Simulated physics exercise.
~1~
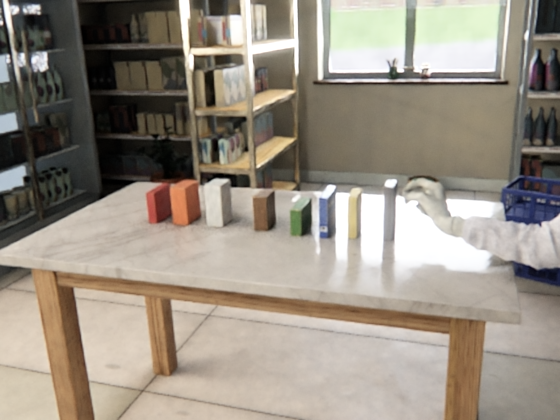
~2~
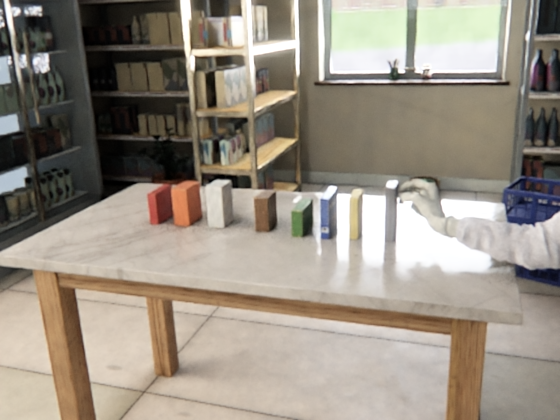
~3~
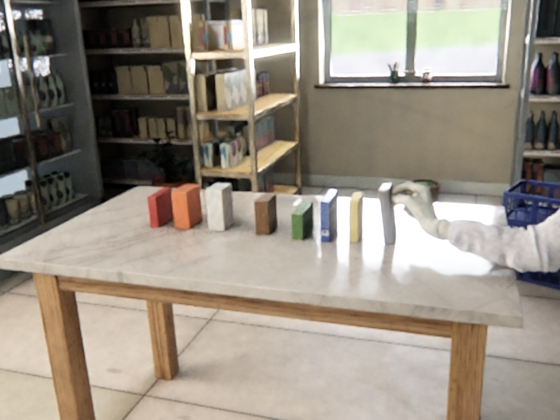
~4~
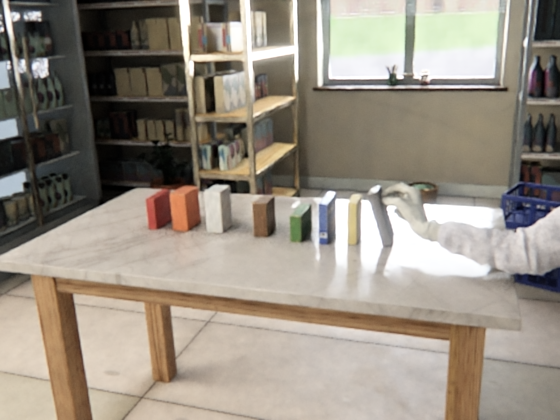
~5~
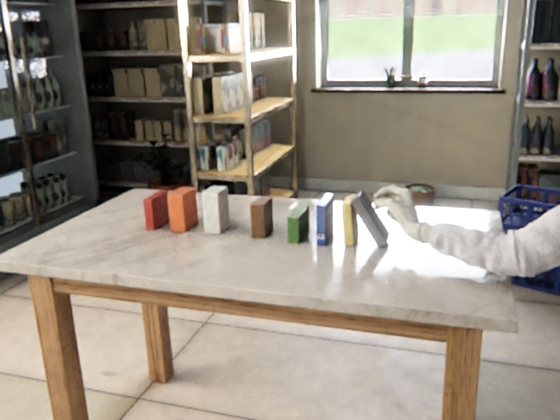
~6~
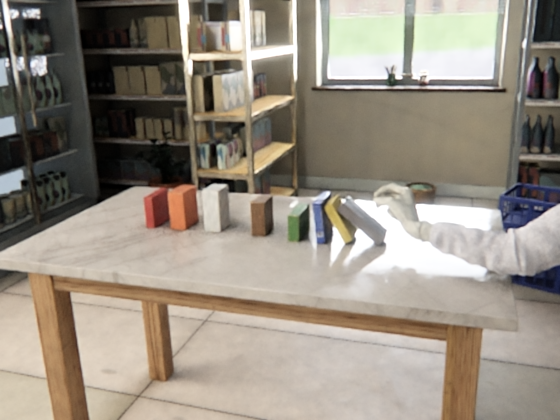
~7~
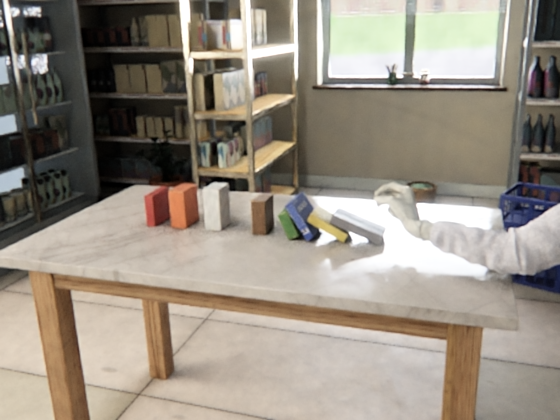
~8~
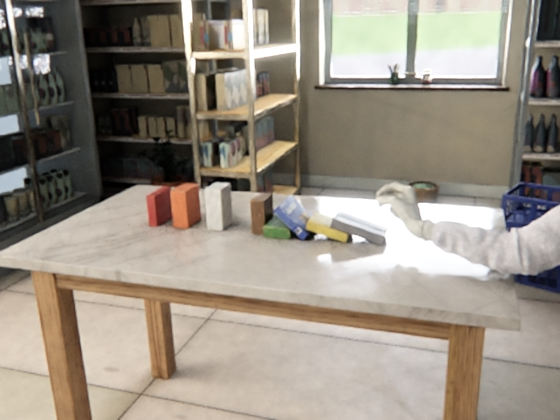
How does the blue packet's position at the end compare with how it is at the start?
At the start the blue packet stands upright in the row, but by the end it has tipped to the left and is leaning over.
